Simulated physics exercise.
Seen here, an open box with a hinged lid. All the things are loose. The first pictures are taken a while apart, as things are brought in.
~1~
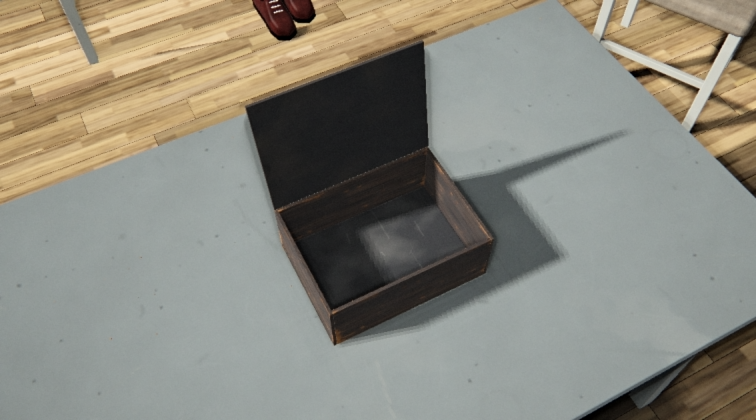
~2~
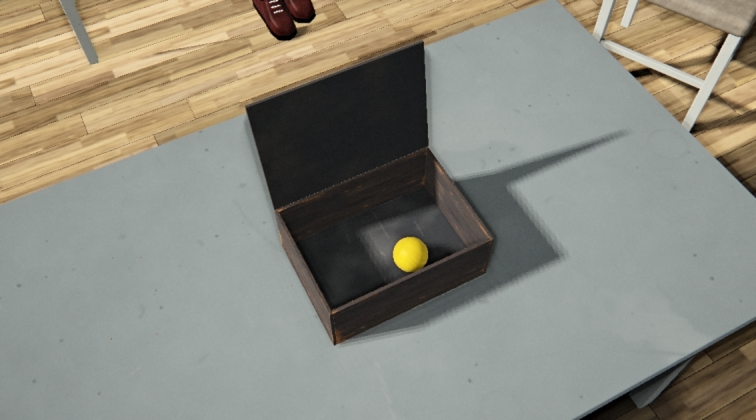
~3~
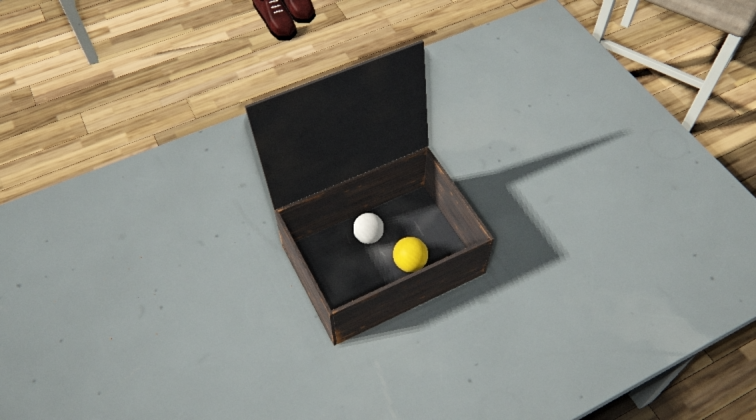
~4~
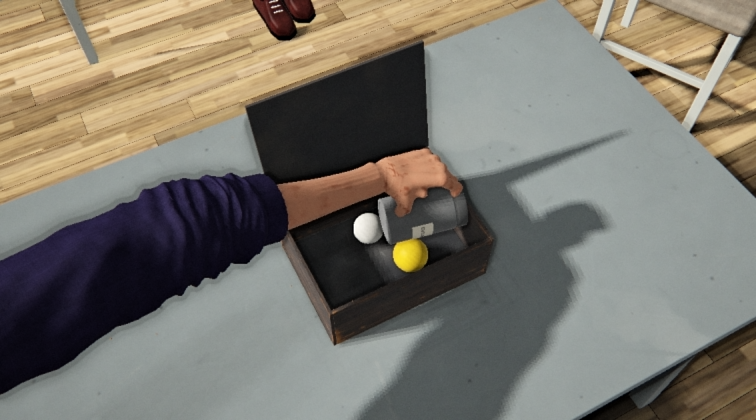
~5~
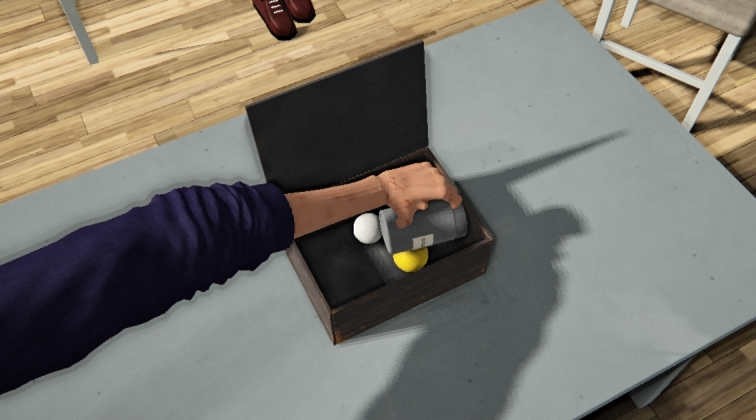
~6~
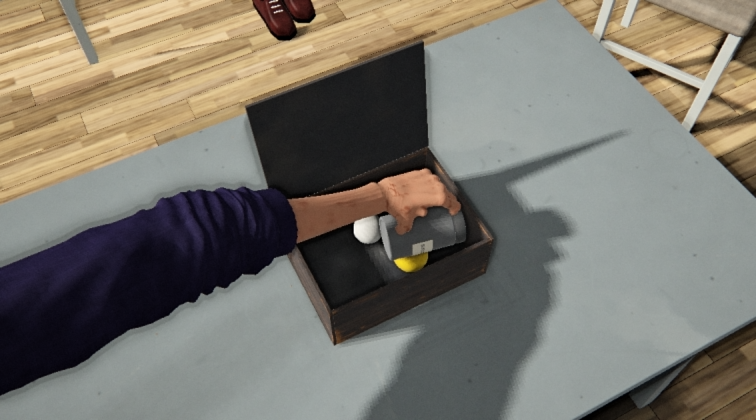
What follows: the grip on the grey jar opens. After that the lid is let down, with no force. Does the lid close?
Outcome: The lid will not close.
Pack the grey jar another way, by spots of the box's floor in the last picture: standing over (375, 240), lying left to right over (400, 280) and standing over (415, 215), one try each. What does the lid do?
First, it shuts flat; second, it shuts flat; third, it is held up.
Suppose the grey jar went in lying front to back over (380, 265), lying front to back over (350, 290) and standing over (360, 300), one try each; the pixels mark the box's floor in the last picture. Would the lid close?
First, it shuts flat; second, it closes; third, it is held up.
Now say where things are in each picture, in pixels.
The last thing is not in view yet, in the first picture.
The last thing is not in view yet; yellow lemon (411, 255), in the second picture.
The last thing is not in view yet; yellow lemon (411, 255), in the third picture.
On its way; grey jar (422, 212); yellow lemon (411, 255), in the fourth picture.
On its way; grey jar (423, 223), in the fifth picture.
Put in, still held; grey jar (422, 230), in the sixth picture.
Then, 0.90 s later than the last frame, lid starting down; grey jar moved about its own width near (448, 234); yellow lemon moved about its own width.
Then, 1.60 s later than the last frame, lid 59° above the rim; grey jar moved about its own width near (448, 234); yellow lemon moved well along.
Then, 2.20 s later than the last frame, lid 9° above the rim; grey jar moved about its own width near (448, 234); yellow lemon moved well along.
When it is over, lid 9° above the rim; moved from the start, yellow lemon and grey jar; white lemon as before. End places, in pixels of the last picture, grey jar near (448, 235).
